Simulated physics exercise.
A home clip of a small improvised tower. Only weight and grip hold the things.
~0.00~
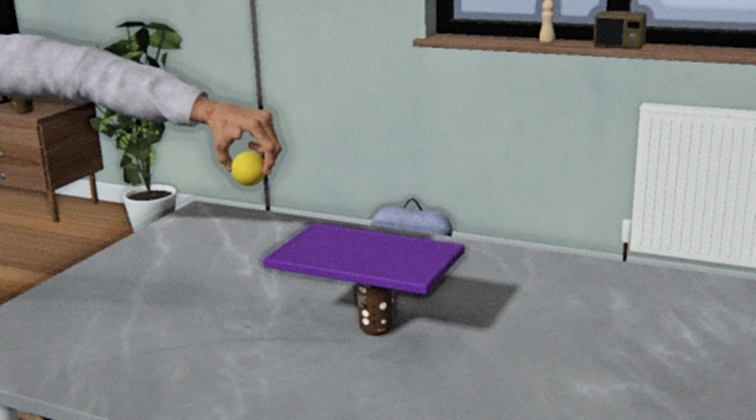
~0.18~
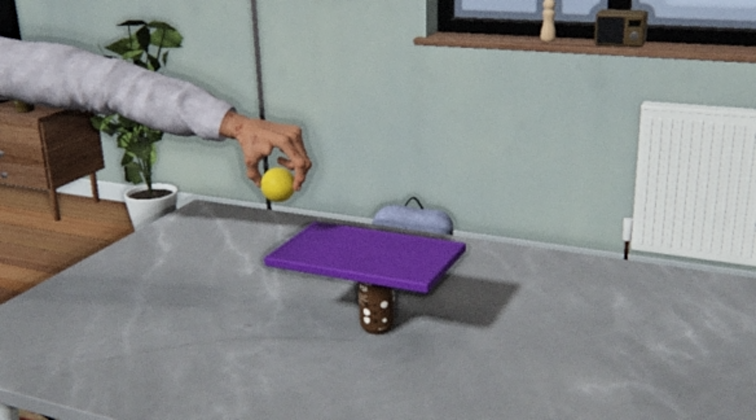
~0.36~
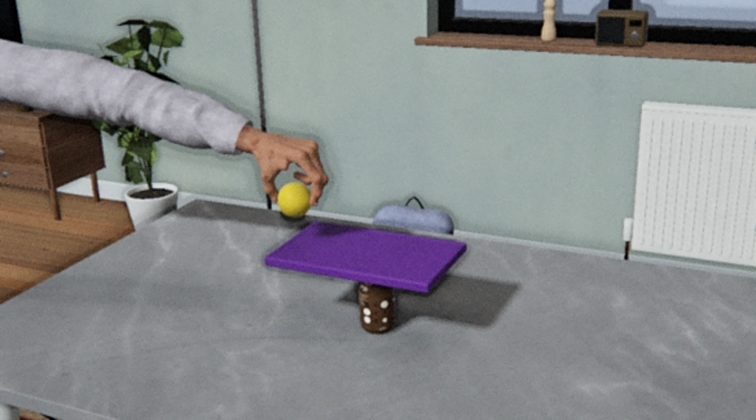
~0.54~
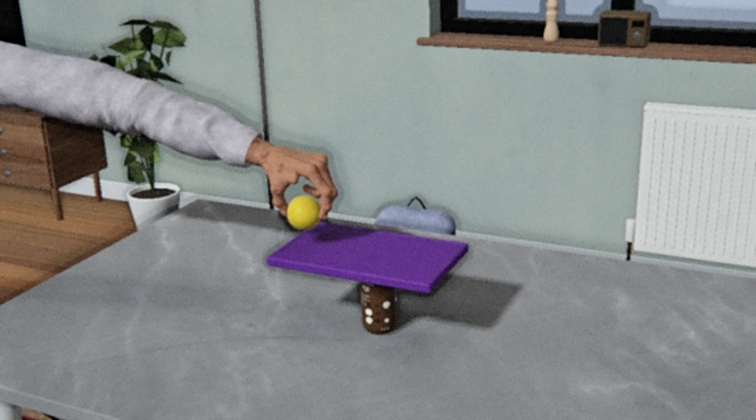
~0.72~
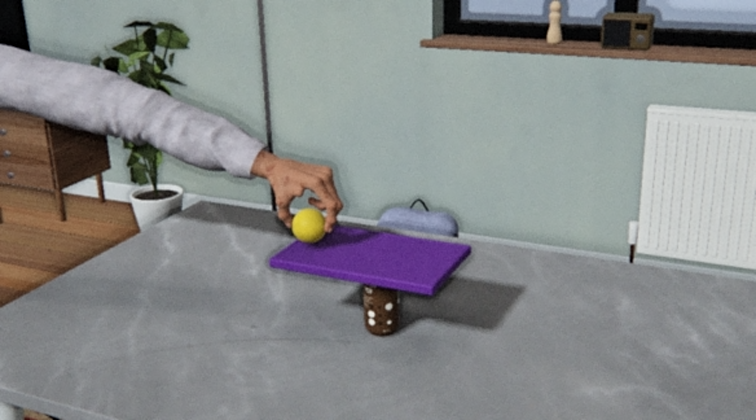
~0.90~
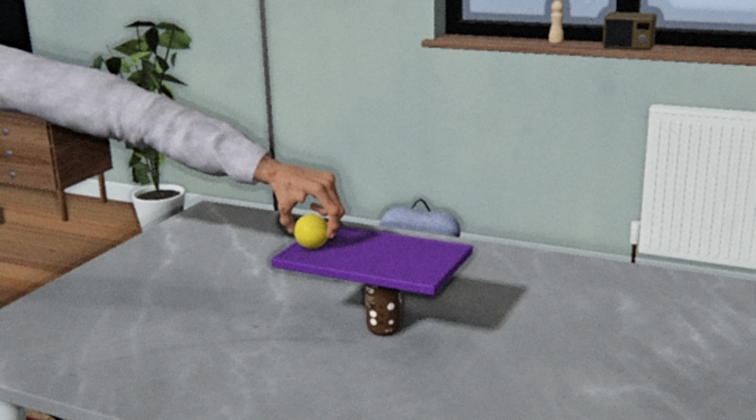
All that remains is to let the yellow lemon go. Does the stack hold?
Outcome: The stack comes apart.
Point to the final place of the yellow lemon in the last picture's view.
Near (290, 305).
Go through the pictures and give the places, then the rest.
Still above its spot; yellow lemon (249, 169); brown can (375, 297), in the first frame.
Still above its spot; yellow lemon (279, 185); brown can (377, 295), in the second frame.
Still above its spot; yellow lemon (295, 200); brown can (377, 295), in the third frame.
Still above its spot; yellow lemon (305, 213); brown can (379, 295), in the fourth frame.
Still above its spot; yellow lemon (310, 226); brown can (381, 297), in the fifth frame.
In place under the hand; yellow lemon (312, 232); brown can (383, 297), in the sixth frame.
By 1.30 s, yellow lemon now fallen; purple lid tilted by 29°.
By 1.50 s, purple lid tilted by 59°.
By 1.70 s, purple lid tilted by 54°.
When it is over (3.5 s), fallen, yellow lemon; lying over in the stack, purple lid; brown can as before. End places, in pixels of the last picture, yellow lemon near (290, 305). The stack gives way.
